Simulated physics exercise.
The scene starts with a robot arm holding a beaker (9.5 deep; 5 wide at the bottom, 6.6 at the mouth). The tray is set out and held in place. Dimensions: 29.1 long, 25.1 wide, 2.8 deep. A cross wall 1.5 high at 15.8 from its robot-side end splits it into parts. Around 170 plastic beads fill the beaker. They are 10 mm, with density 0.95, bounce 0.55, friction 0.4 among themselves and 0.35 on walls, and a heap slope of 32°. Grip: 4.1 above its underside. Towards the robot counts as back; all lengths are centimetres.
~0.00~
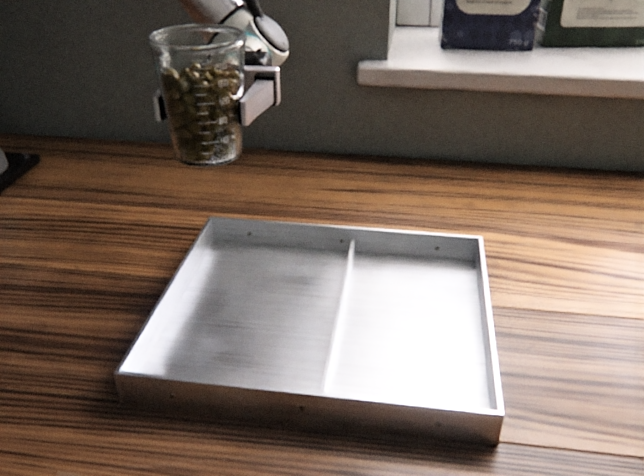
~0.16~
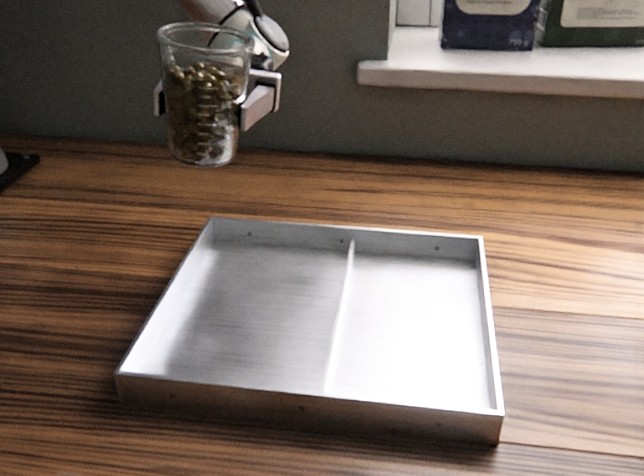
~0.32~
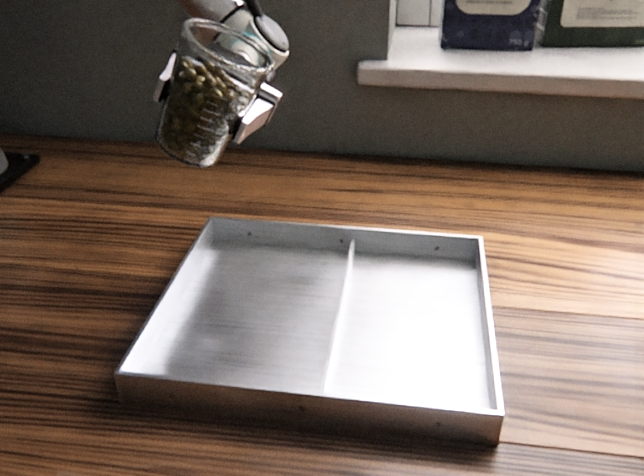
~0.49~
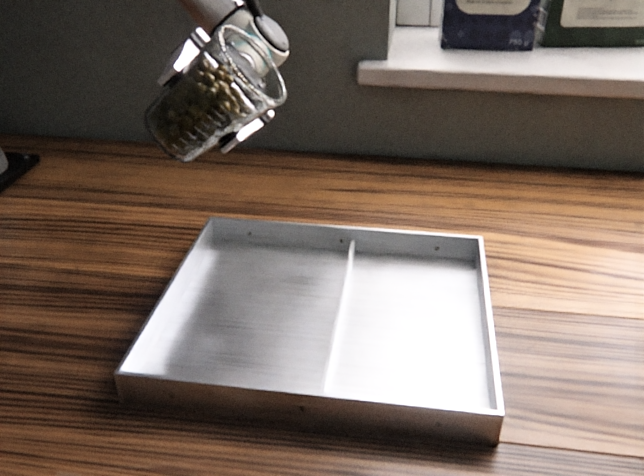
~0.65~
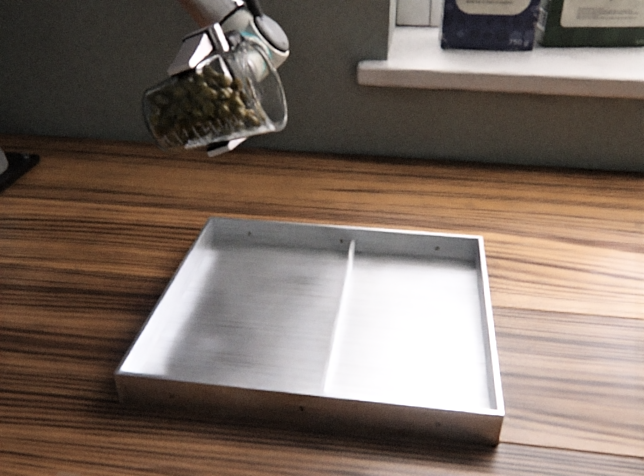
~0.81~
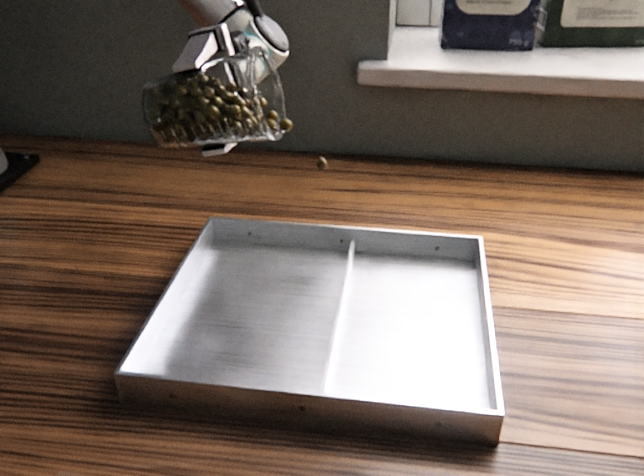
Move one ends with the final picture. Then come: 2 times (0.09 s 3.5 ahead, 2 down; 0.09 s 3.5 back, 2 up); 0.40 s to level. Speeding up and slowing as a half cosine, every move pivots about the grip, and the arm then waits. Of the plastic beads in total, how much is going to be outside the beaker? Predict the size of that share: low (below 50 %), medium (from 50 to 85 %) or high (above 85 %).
Predicted share: Low.
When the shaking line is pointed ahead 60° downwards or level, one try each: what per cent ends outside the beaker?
First try about 25 %, second try about 70 %.
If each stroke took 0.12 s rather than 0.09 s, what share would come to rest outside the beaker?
That gives about 40 percent.
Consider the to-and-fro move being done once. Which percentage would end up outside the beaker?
Then roughly 35 percent.
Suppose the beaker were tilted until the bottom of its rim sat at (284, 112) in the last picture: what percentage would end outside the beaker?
Some 20 per cent.
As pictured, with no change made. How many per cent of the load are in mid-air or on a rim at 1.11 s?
My guess is some 15 in a hundred.
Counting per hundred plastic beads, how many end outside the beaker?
Some 40 percent.
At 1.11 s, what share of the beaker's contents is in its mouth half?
55 %.
After 1.11 s, tilted 76° forward, highest piece 20 above the table; 128 in the beaker, 14 in the far-side part, 3 in the robot-side part, 25 in flight or on a rim.
After 1.42 s, tilted 24° forward, highest piece 25 above the table; 99 in the beaker, 48 in the far-side part, 17 in the robot-side part, 3 on the table or floor, 3 in flight or on a rim.
After 1.77 s, level, highest piece 23 above the table; 99 in the beaker, 51 in the far-side part, 16 in the robot-side part, 4 on the table or floor.
After 2.82 s, level, highest piece 23 above the table; 99 in the beaker, 51 in the far-side part, 16 in the robot-side part, 4 on the table or floor.
At rest, 99 in the beaker, 51 in the far-side part, 16 in the robot-side part, 4 on the table or floor. That is 42 % outside the beaker.
